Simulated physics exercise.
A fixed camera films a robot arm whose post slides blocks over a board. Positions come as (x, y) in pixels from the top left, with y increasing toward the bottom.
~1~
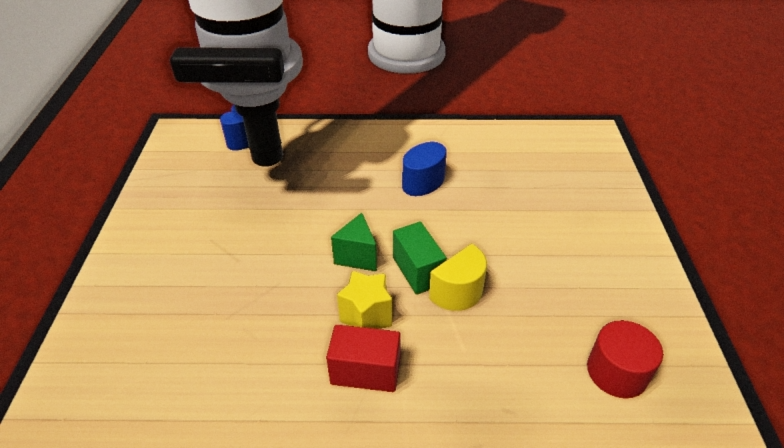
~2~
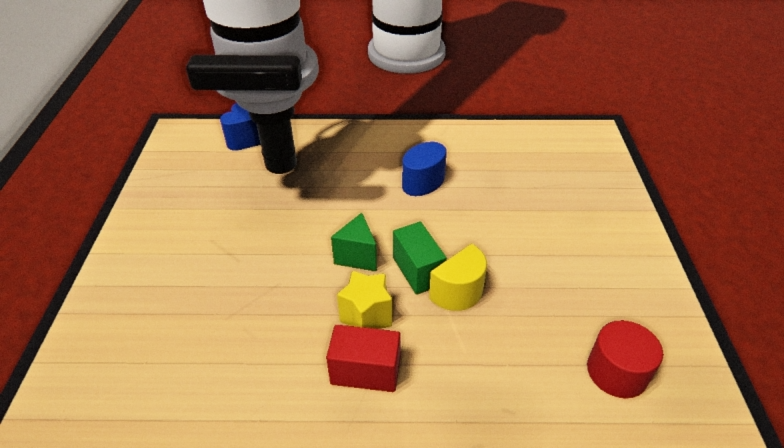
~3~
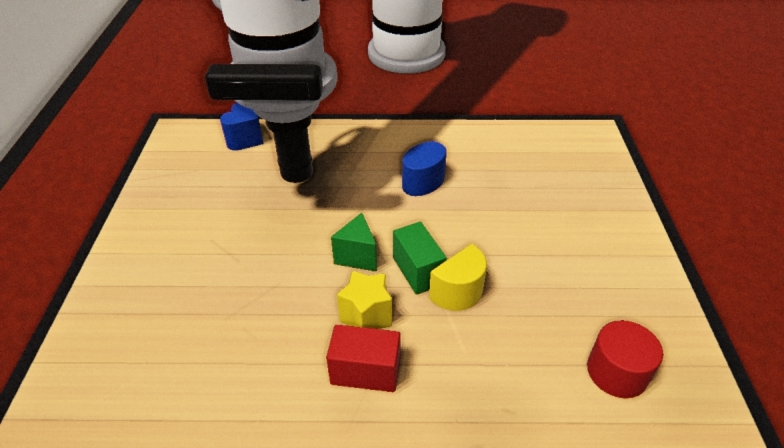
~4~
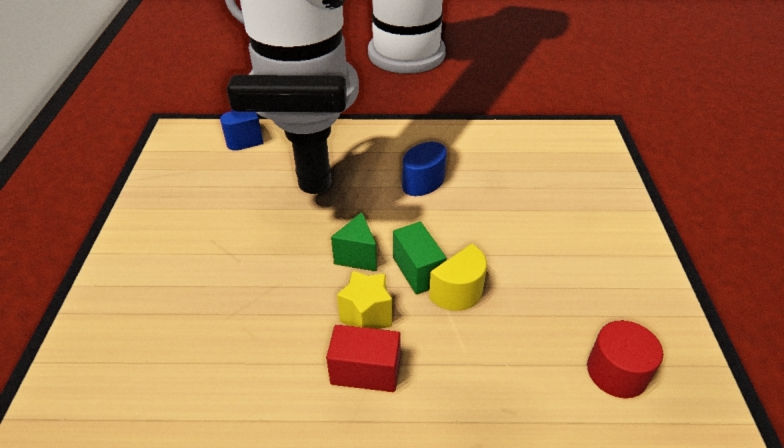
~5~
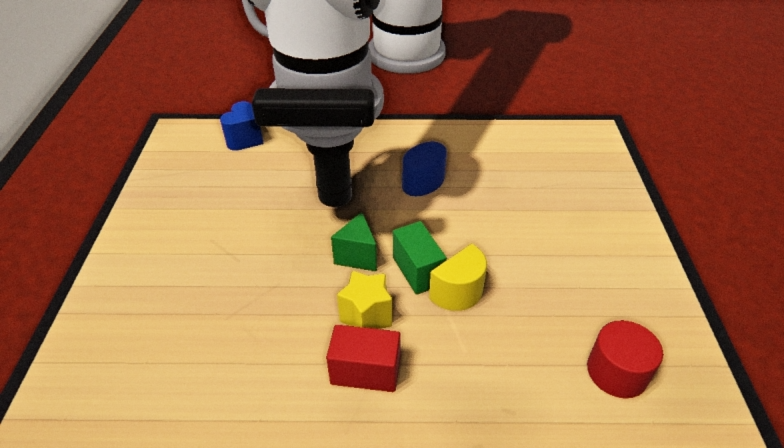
A white robot arm with a black downward post glides right and toward the viewer over a pale wooden board on a red floor, seen from above at an angle by a still camera. Blue blocks sit toward the back, green and yellow ones cluster centrally above a red block, and a red cylinder rests at right. The post nears the green triangular block, its shadow crossing the blue oval; no block shifts.
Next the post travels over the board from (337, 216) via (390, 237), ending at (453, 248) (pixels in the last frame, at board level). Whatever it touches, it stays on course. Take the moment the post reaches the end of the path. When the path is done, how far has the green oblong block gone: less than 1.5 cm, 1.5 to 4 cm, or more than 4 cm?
The move is medium, 1.5 to 4 cm.
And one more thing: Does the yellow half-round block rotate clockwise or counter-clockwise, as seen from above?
It swings round anticlockwise.
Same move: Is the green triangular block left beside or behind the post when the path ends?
Yes - that is the case.
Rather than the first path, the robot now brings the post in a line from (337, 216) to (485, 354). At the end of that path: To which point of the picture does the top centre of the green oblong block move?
Final place: (533, 306).
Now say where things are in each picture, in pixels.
Post tip at (268, 158); block tops, green triangular block at (356, 230); green oblong block at (419, 243); blue elliptical block at (425, 154); yellow half-round block at (463, 265), in the first frame.
Post at (281, 165); blocks unchanged, in the second frame.
Post at (297, 174); blocks unchanged, in the third frame.
Post at (315, 184); blocks unchanged, in the fourth frame.
Post at (335, 197); green triangular block at (356, 230); green oblong block at (419, 243); blue elliptical block at (425, 154); yellow half-round block at (463, 265), in the fifth frame.
The first path, step by step. One third of the way, post at (371, 212); green triangular block at (359, 233), turned 15° clockwise.
Two thirds of the way, post at (411, 223); green triangular block at (366, 233), turned 45° clockwise; green oblong block at (425, 246); yellow half-round block at (466, 268).
At the end, post at (455, 229); green triangular block at (366, 233), turned 45° clockwise; green oblong block at (436, 252), turned 40° clockwise; blue elliptical block in place; yellow half-round block at (468, 271), turned 25° anticlockwise.
